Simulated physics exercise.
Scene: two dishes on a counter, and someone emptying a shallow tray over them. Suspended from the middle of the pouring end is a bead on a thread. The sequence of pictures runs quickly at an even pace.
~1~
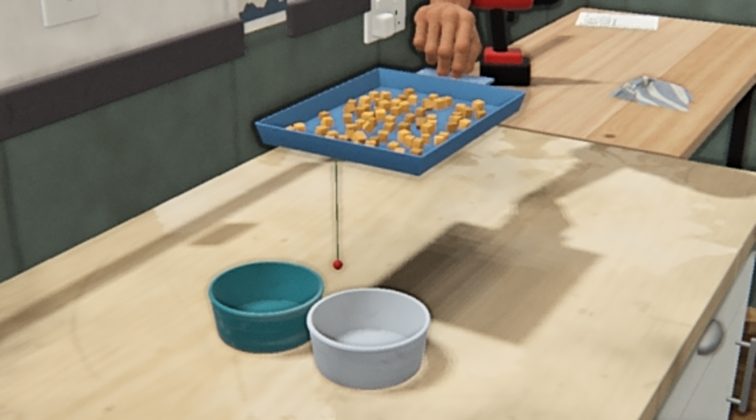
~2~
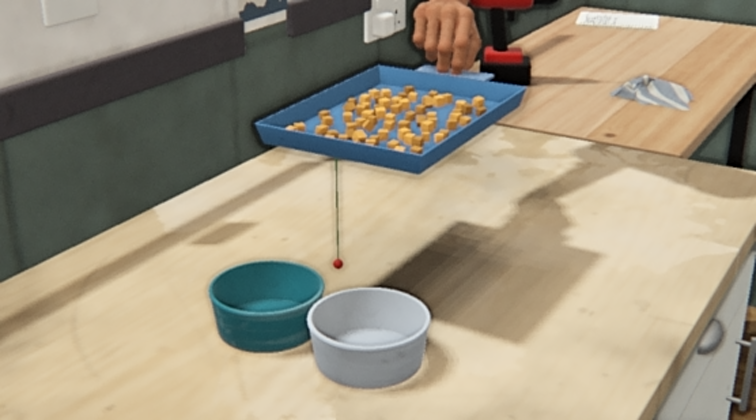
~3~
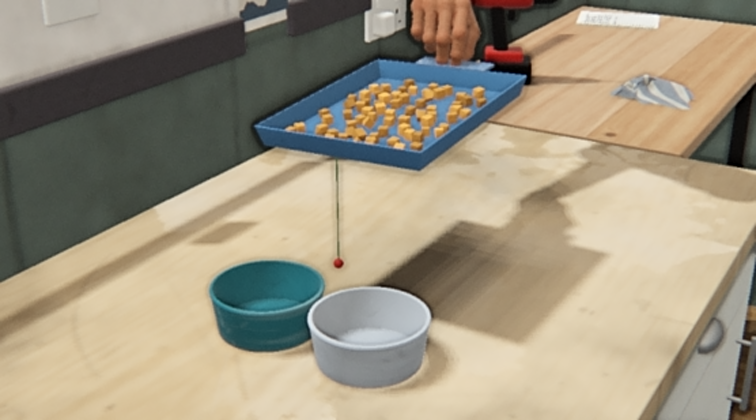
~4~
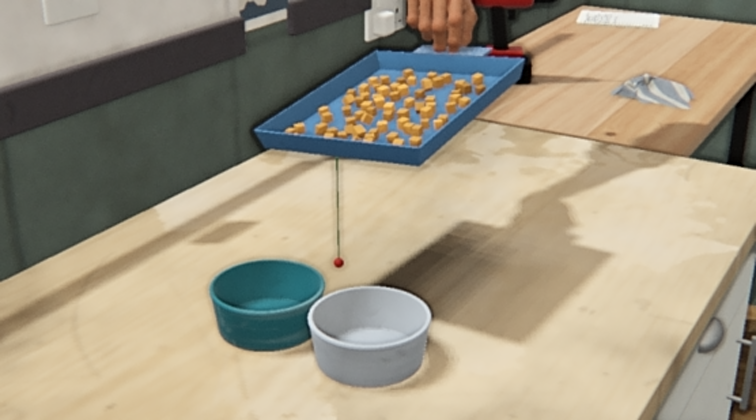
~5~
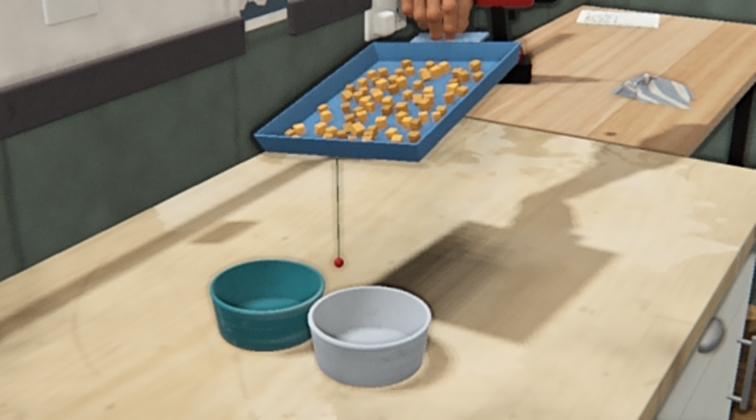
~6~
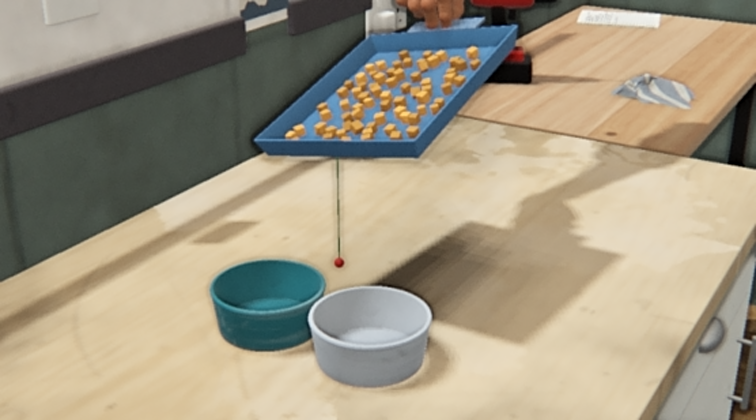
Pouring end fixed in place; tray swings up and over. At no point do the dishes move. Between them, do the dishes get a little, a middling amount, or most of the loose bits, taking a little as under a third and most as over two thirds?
They get a middling amount.
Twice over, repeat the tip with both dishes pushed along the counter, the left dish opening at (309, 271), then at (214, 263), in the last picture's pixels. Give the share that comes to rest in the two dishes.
Trial 1 about 60 %, trial 2 about 40 %.
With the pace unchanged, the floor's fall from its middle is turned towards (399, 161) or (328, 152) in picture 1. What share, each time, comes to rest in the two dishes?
60 %, give or take, and then 90 %.
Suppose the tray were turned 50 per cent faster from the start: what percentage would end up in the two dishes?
Close to 40 per cent.
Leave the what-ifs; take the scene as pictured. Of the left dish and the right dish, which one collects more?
You'll find more in the left of the two at the end.
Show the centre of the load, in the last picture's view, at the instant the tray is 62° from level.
(308, 127).
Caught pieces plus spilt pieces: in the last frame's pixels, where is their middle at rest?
(262, 304).
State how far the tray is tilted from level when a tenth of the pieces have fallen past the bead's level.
I'd put it at about 110 degrees.
Soon, tray tipped steeply; nearly all on the tray; a stray few in the air.
A while on, tray tipped past a quarter turn; nearly all on the tray; a small part in the left dish; a stray few outside both.
Towards the end, tray tipped past a quarter turn; about half in the left dish; about half outside both.
Finally, tray tipped past a quarter turn; none in the right dish; about half in the left dish; about half outside both.
